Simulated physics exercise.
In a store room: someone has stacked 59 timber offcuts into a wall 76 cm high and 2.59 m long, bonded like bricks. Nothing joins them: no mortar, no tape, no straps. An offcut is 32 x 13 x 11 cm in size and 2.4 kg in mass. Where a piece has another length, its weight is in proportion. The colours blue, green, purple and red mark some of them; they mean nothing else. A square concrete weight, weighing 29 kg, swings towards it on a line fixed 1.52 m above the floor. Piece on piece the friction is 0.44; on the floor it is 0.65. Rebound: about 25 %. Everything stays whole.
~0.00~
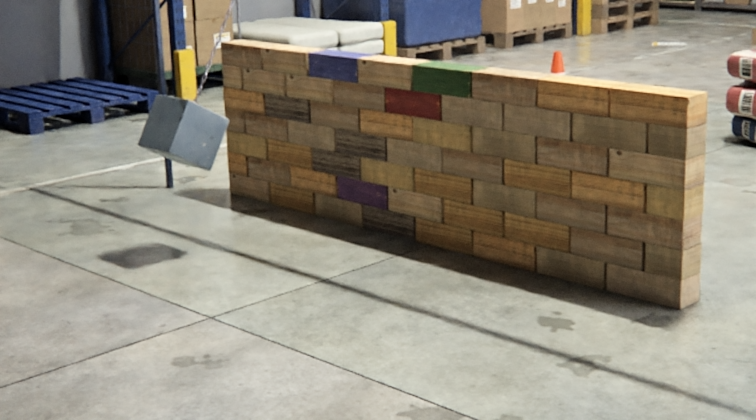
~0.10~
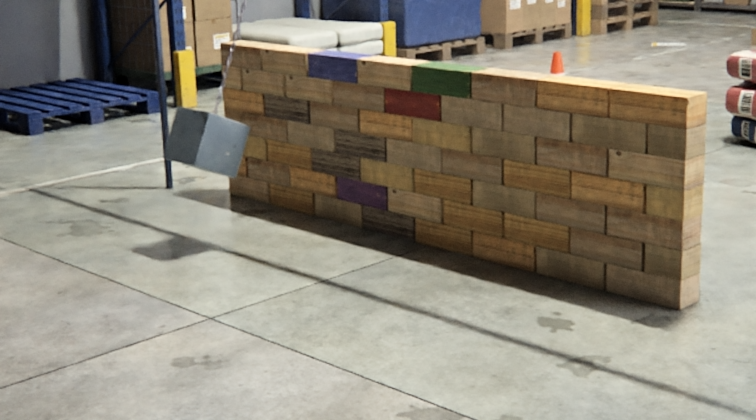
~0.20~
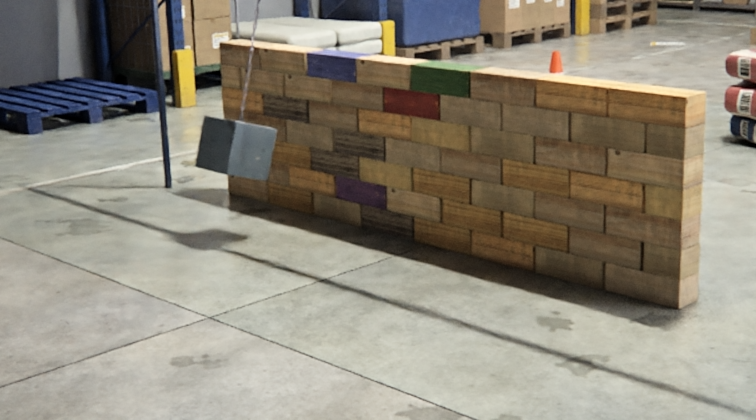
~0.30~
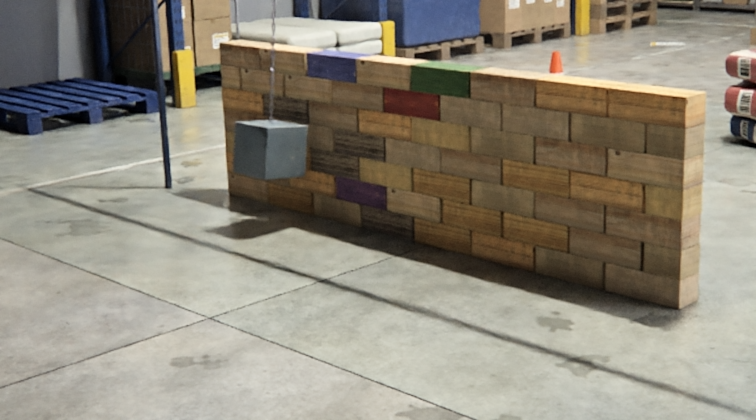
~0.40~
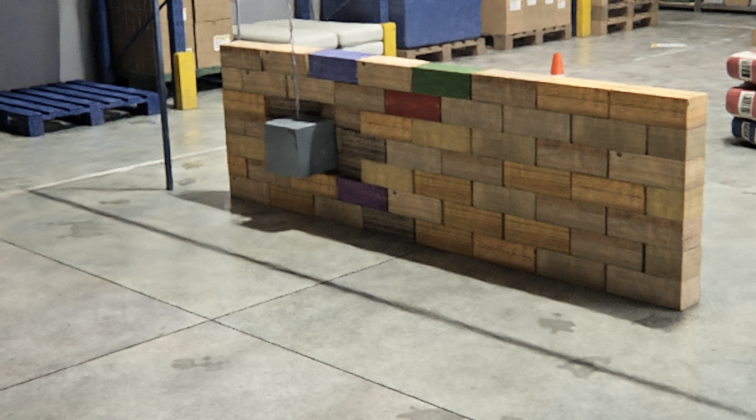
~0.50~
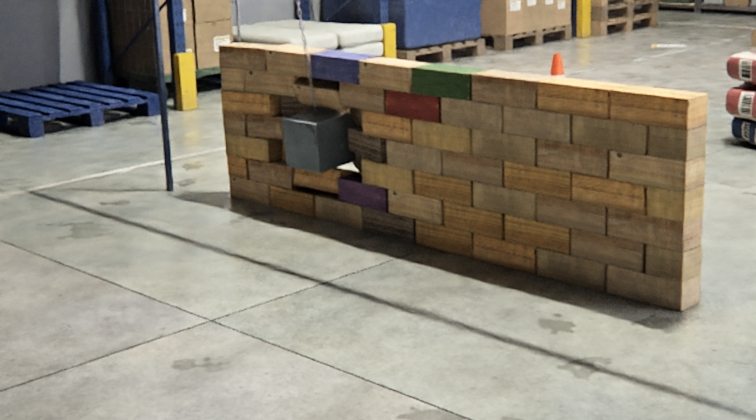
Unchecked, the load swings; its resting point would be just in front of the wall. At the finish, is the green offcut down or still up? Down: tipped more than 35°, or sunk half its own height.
It is down.
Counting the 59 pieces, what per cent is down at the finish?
30%.
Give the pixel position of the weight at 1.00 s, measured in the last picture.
(341, 128), roughly.
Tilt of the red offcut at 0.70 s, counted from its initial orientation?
I'd put it at roughly 5 degrees away from its starting angle.
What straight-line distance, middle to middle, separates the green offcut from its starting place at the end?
It ends around 86 cm from its start.
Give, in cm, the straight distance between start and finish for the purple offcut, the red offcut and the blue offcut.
Purple 5, red 60, blue 80.
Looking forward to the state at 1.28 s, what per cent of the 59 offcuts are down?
30 per cent.
After 0.70 s, line 15° past plumb; 1 of the 59 offcuts down; green offcut 4° from how it stood; blue offcut 7° from how it stood.
After 1.00 s, line 15° past plumb; 12 of the 59 offcuts down; green offcut 27° from how it stood; blue offcut 35° from how it stood, 33 mm lower.
After 1.28 s, line 5° past plumb; 19 of the 59 offcuts down; green offcut 72° from how it stood, 24 cm lower; red offcut 70° from how it stood, 26 cm lower.
After 1.68 s, line 13° before plumb; 19 of the 59 offcuts down; green offcut on its side; red offcut on its side.
In the end (3.1 s), line 17° past plumb; 19 of the 59 offcuts down; green offcut on its side; blue offcut on its side; red offcut on its side. From the last view, middles, green offcut near (581, 223), blue offcut near (425, 193).
